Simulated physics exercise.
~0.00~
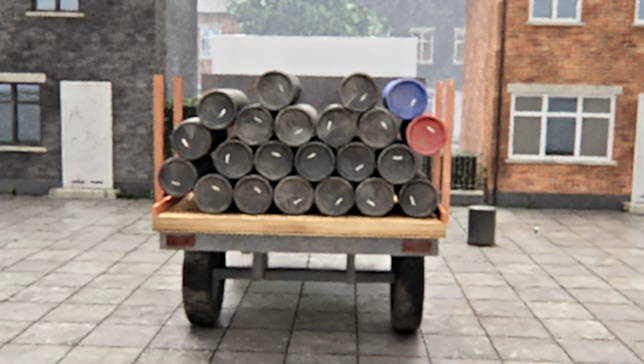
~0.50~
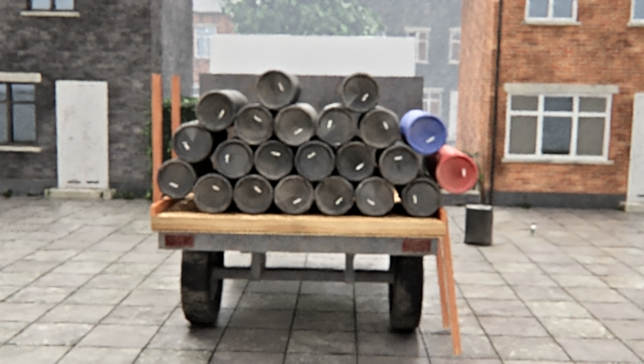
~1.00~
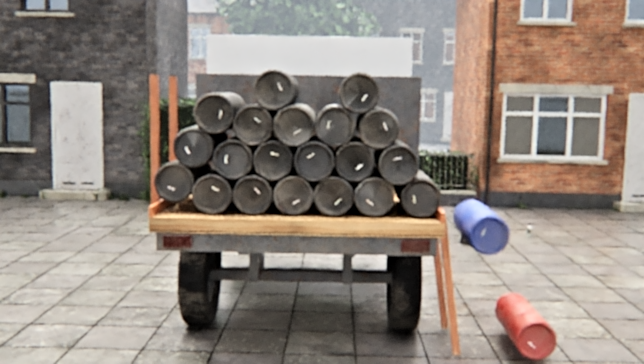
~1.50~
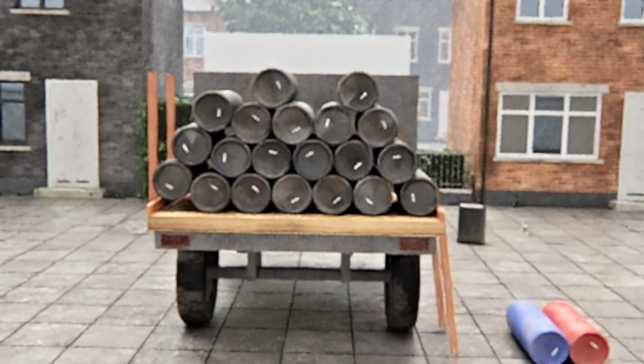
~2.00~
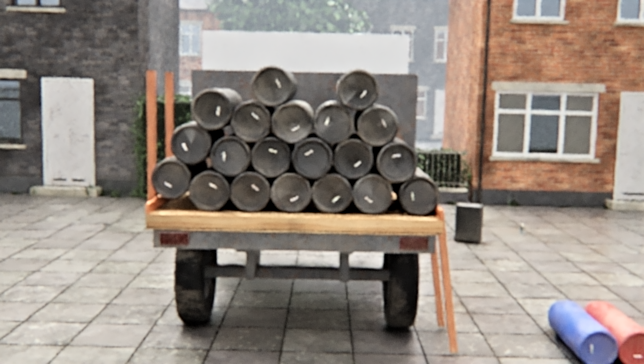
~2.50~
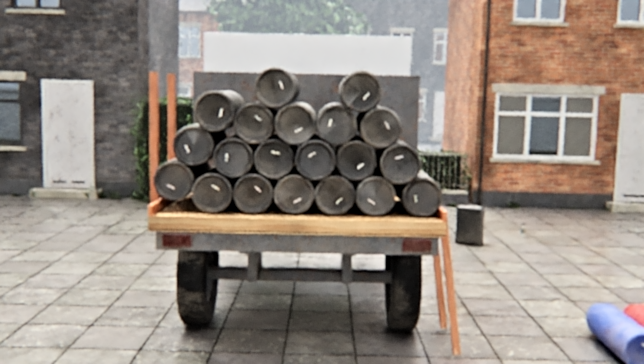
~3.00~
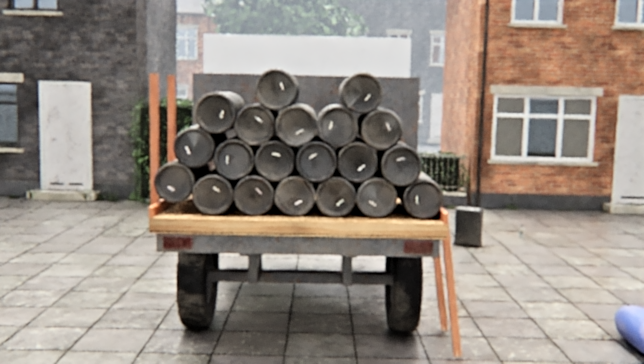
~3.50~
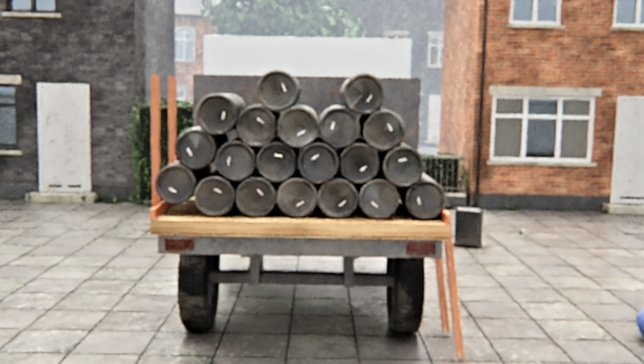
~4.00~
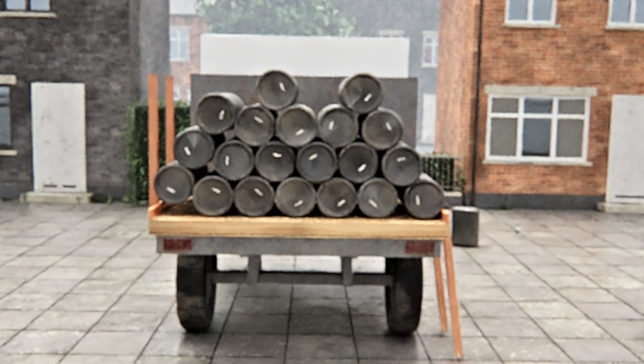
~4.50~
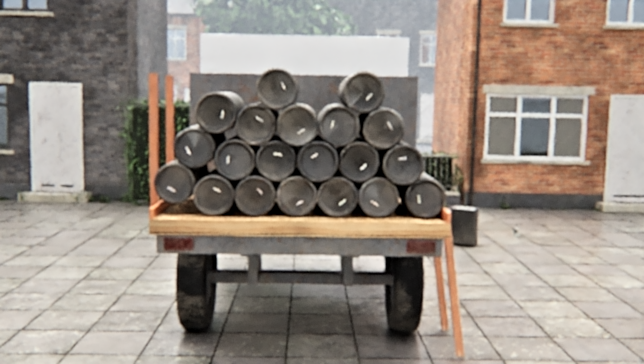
A parked flatbed's right posts drop, and blue and red cylinders fall and roll away right.
